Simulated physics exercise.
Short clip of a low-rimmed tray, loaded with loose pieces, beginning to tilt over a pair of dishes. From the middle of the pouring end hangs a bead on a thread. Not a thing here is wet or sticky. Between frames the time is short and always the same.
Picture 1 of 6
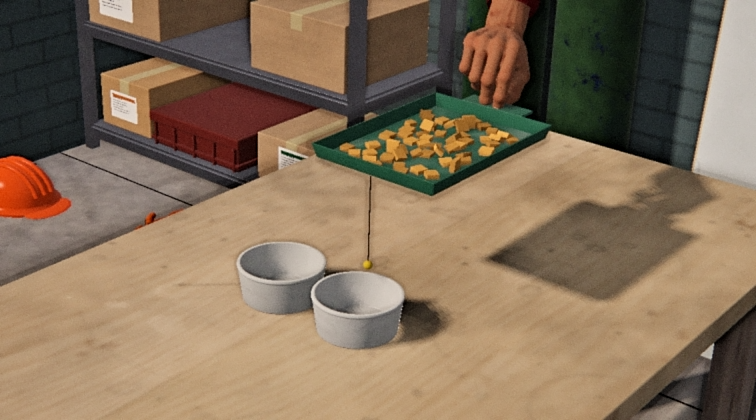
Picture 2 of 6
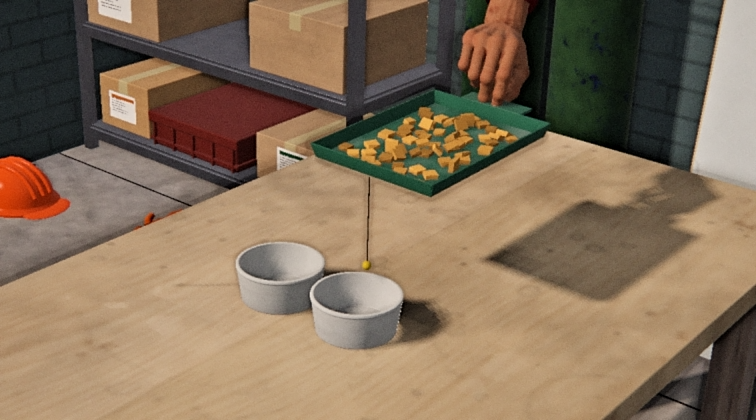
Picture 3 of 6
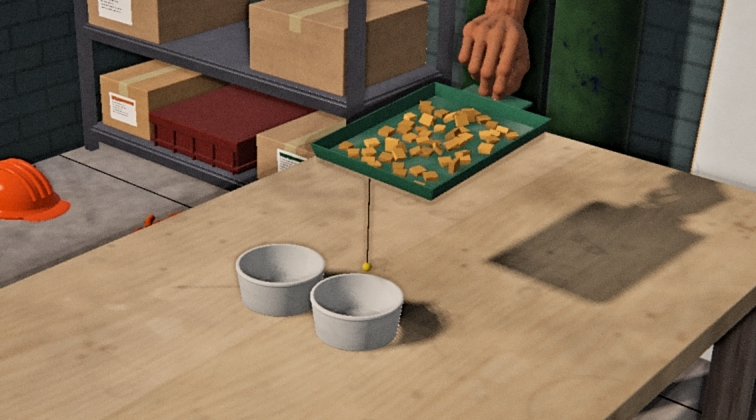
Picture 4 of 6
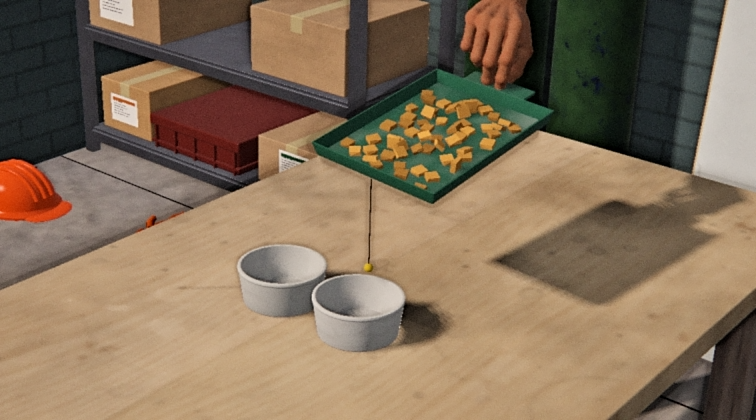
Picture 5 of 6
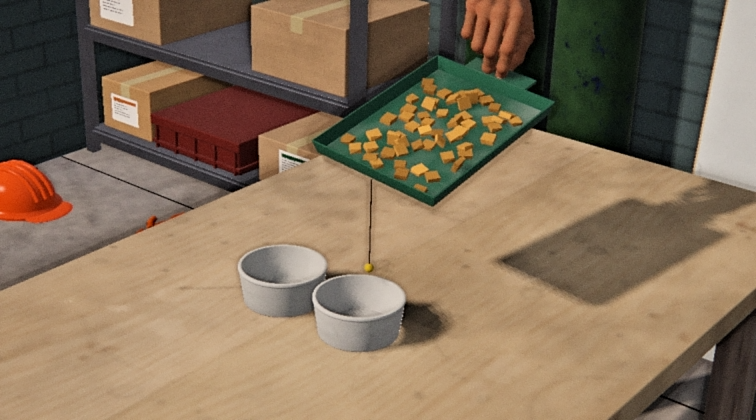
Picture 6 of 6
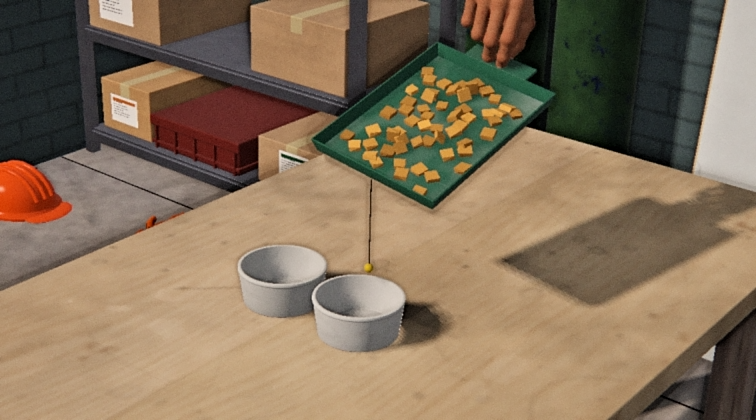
At a wooden workbench, a hand held a green tray of small orange-brown pieces near two pale bowls and a hanging yellow bead, then gradually tilted it, lowering its near right corner.
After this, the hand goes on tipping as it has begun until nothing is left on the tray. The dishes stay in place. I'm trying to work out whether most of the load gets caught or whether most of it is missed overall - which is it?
Most of what falls will come down outside the dishes.
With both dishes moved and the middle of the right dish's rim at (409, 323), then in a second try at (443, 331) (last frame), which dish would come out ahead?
In the first try it's the one on the right, and in the second it's the one on the left.
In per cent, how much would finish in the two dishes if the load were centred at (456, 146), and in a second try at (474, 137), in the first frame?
First case: Close to 10 %; second case: Close to 10 %.
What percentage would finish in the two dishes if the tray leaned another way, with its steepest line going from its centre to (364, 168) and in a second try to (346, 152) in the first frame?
In turn, 80 percent and then 50 percent.
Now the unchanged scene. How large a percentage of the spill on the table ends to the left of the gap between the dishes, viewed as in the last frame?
I'd put it at close to 0 per cent.
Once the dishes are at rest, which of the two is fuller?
More winds up in the rightward dish.
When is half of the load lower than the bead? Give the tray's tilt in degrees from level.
It has tipped about 95 degrees.
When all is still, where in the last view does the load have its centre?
The centre comes to rest close to (410, 343).
Just after the last frame, tray tipped steeply; almost all on the tray; just a few in the air.
A moment on, tray tipped past a quarter turn; about a tenth on the tray; roughly a quarter in the right dish; roughly half outside both; roughly a quarter in the air.
Further on, tray tipped past a quarter turn; roughly a quarter in the right dish; the larger part outside both.
When it is over, tray tipped past a quarter turn; roughly a quarter in the right dish; not one in the left dish; the larger part outside both.
